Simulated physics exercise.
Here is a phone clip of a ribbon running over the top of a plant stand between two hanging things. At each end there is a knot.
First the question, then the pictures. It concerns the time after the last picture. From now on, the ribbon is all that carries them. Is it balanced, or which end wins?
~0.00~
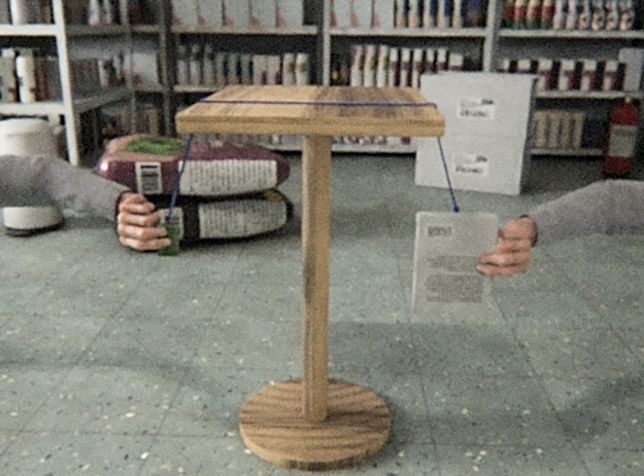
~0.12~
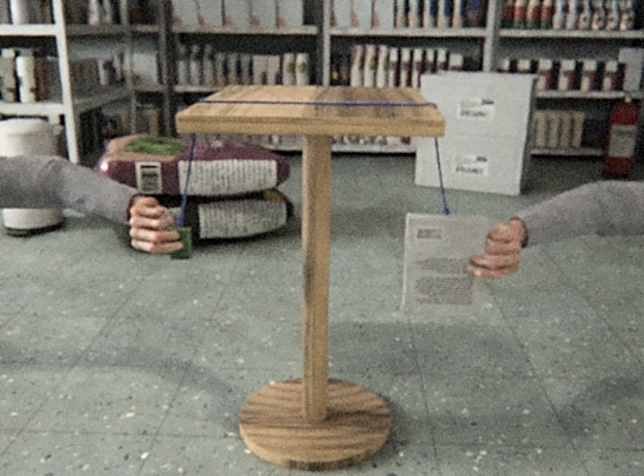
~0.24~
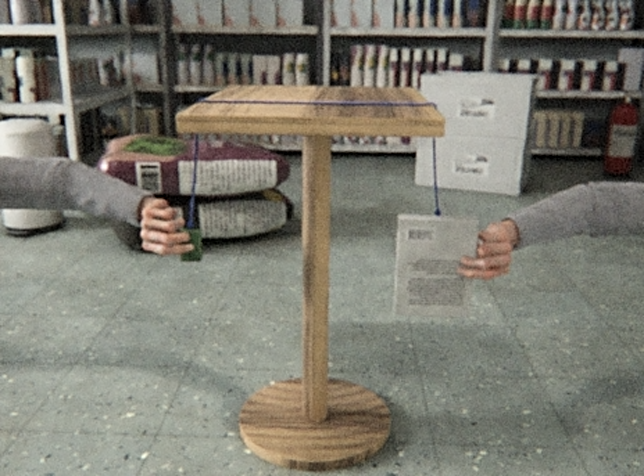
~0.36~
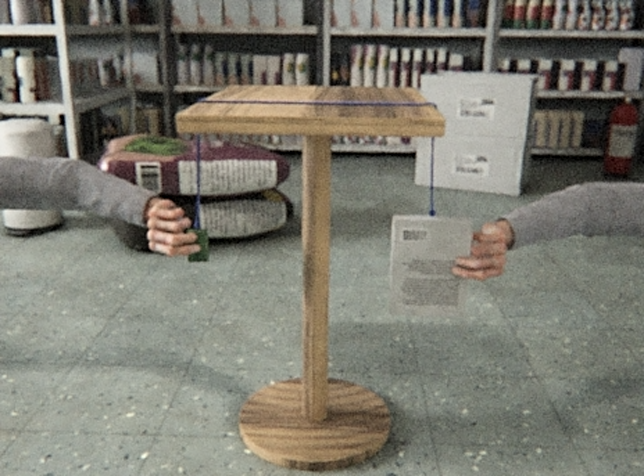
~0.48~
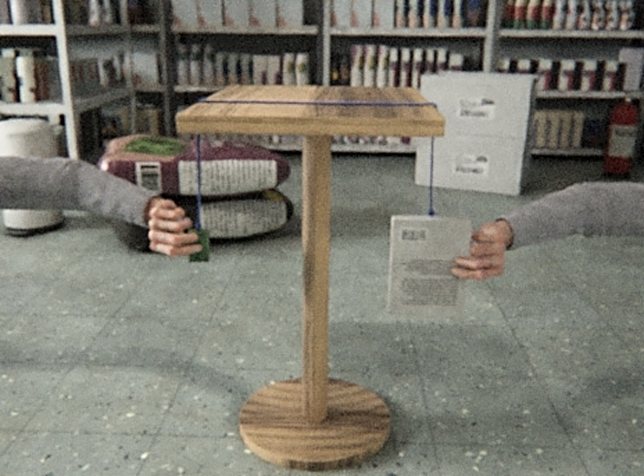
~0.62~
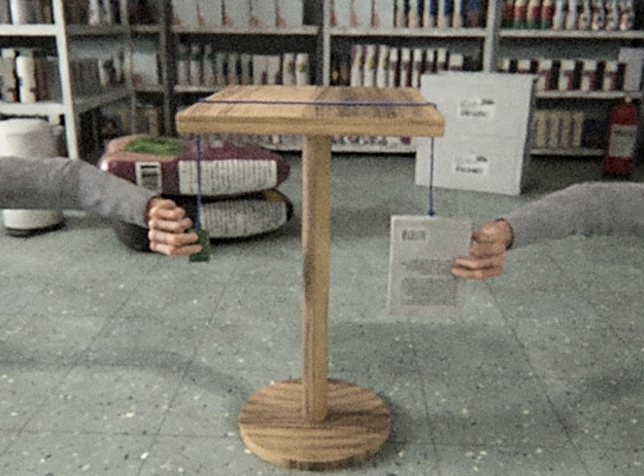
It travels right.
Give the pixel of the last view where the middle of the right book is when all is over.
It finishes at (411, 411).
By 1.00 s, left matchbox pulled up onto the top; right book lower near (418, 394).
By 1.32 s, left matchbox down on the floor; right book down on the floor near (411, 412).
When it is over, left matchbox down on the floor; right book down on the floor near (411, 411). The ribbon runs down on the right.
